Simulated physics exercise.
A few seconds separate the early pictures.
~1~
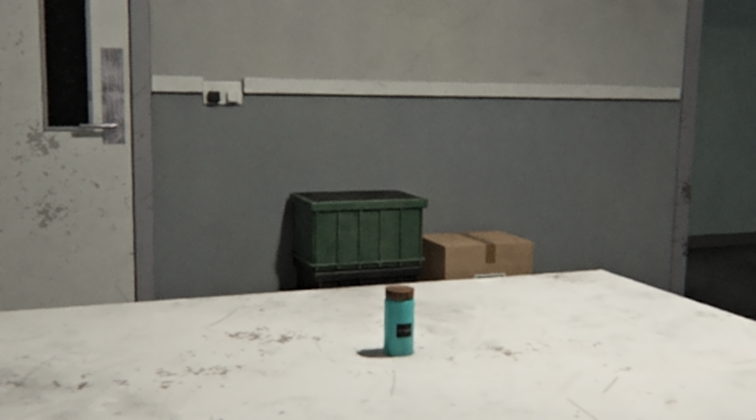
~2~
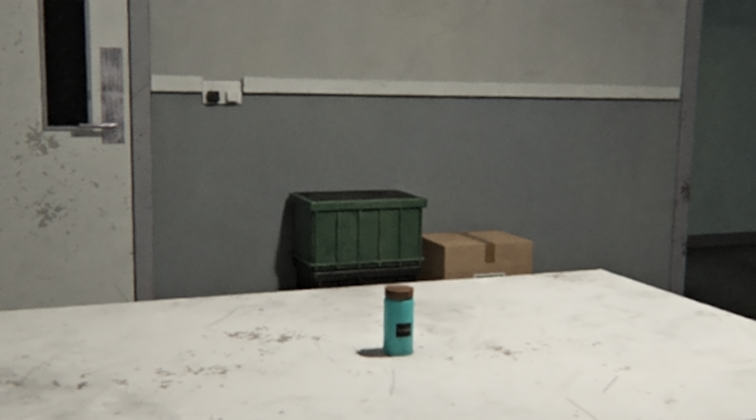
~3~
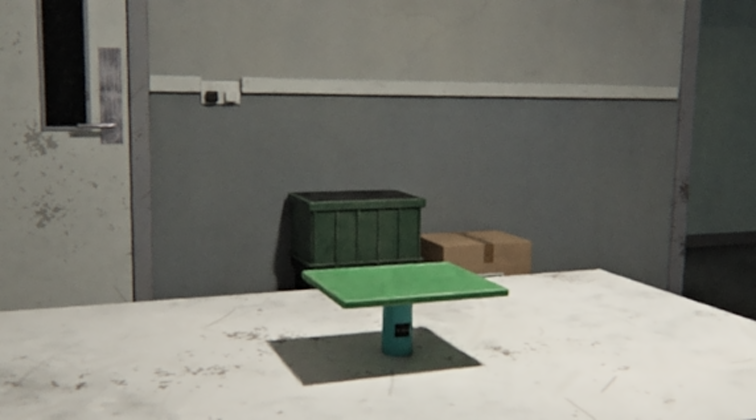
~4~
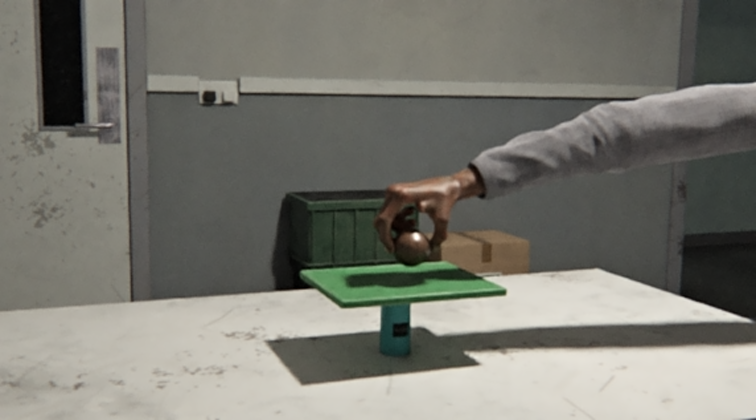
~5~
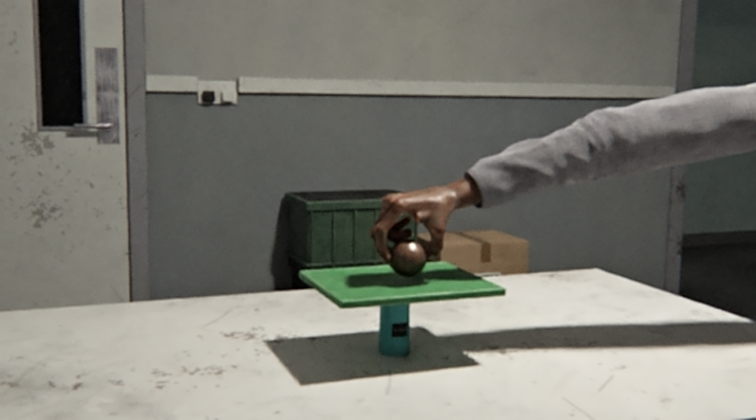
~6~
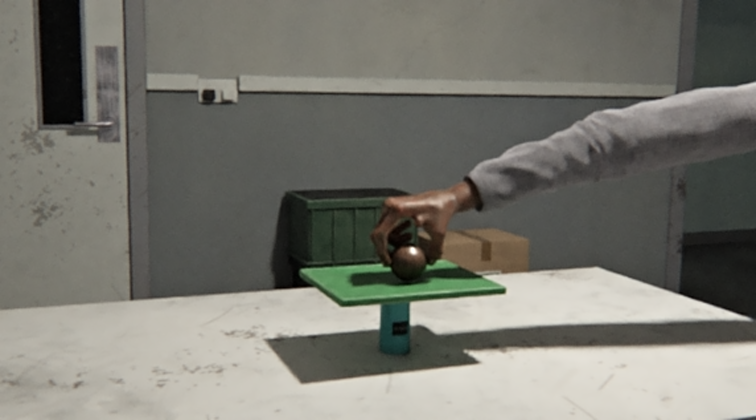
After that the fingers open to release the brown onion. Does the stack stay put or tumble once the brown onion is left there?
It stays put.
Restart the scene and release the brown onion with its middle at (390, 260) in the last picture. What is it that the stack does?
Well, it survives then.
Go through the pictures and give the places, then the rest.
In the first frame, the last thing is not in view yet.
In the second frame, the last thing is not in view yet.
In the third frame, the last thing is not in view yet; green lid (402, 283).
The fourth frame shows still above its spot; brown onion (411, 248); green lid (400, 283).
The fifth frame shows still above its spot; brown onion (408, 258); green lid (399, 283).
The sixth frame shows set down, still held; brown onion (408, 262); green lid (399, 281).
Then, 0.20 s past the last view, nothing moves.
Then, 0.50 s past the last view, brown onion resting near (408, 263).
Finally, all 3 still in place. Final places as the last picture's camera would see them, brown onion near (408, 263). The stack holds.
